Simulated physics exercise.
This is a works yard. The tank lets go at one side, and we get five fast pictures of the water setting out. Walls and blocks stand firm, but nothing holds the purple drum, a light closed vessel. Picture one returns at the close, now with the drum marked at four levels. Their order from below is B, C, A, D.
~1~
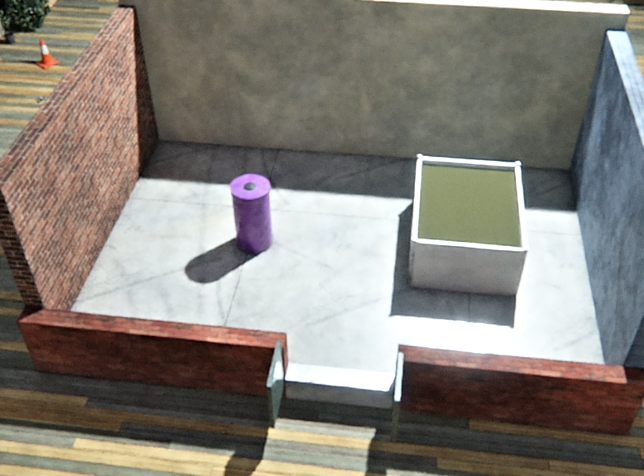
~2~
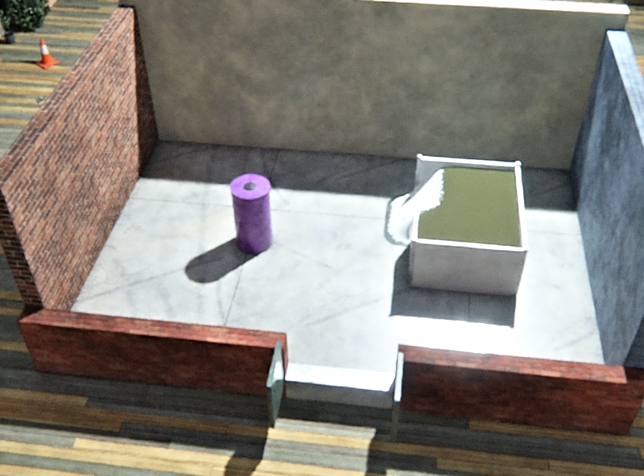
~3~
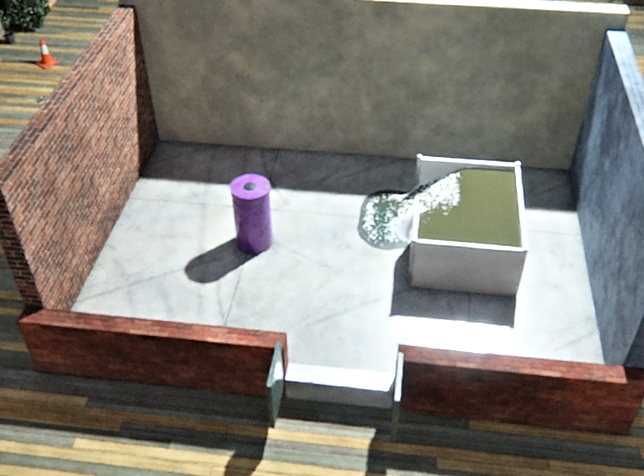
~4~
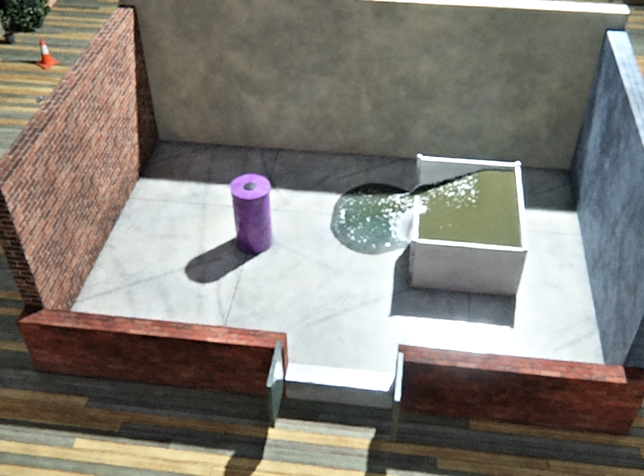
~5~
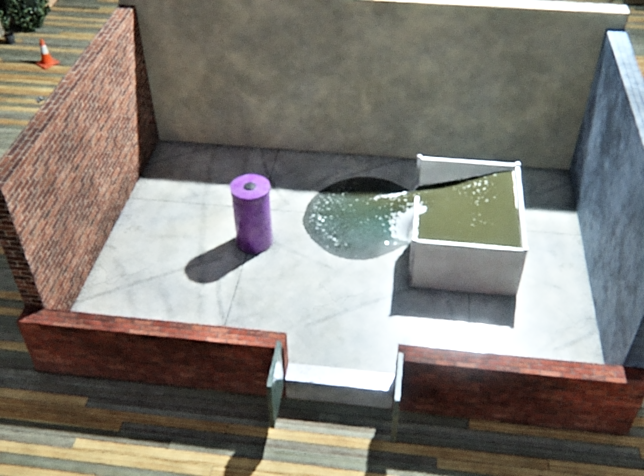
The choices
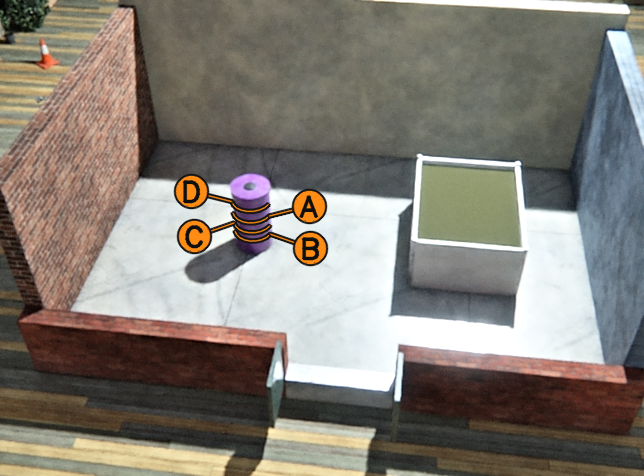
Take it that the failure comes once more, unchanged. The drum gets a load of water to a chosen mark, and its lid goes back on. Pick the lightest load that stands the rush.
B is the one.
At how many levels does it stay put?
All of the four.
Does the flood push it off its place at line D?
No, that is safe.
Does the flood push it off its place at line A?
No, that is safe.
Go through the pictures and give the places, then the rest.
Lid of the purple drum at (250, 187); tank full, its middle at (468, 205); open gate at (342, 341).
Water covers 1 % of the ground, mostly out of sight from here.
Water covers 3 % of the ground and is seen nearest the drum at (366, 227).
Water covers 5 % of the ground and is seen nearest the drum at (339, 225).
Lid of the purple drum at (250, 187); water covers 8 % of the ground and is seen nearest the drum at (315, 229).
On the marked copy, A at (248, 222); B at (250, 241); C at (249, 232); D at (247, 211); from the bottom up B, C, A, D.
With A, it does not move.
With B, it shifts by a finger or two and stays.
With C, it does not move.
With D, it does not move.
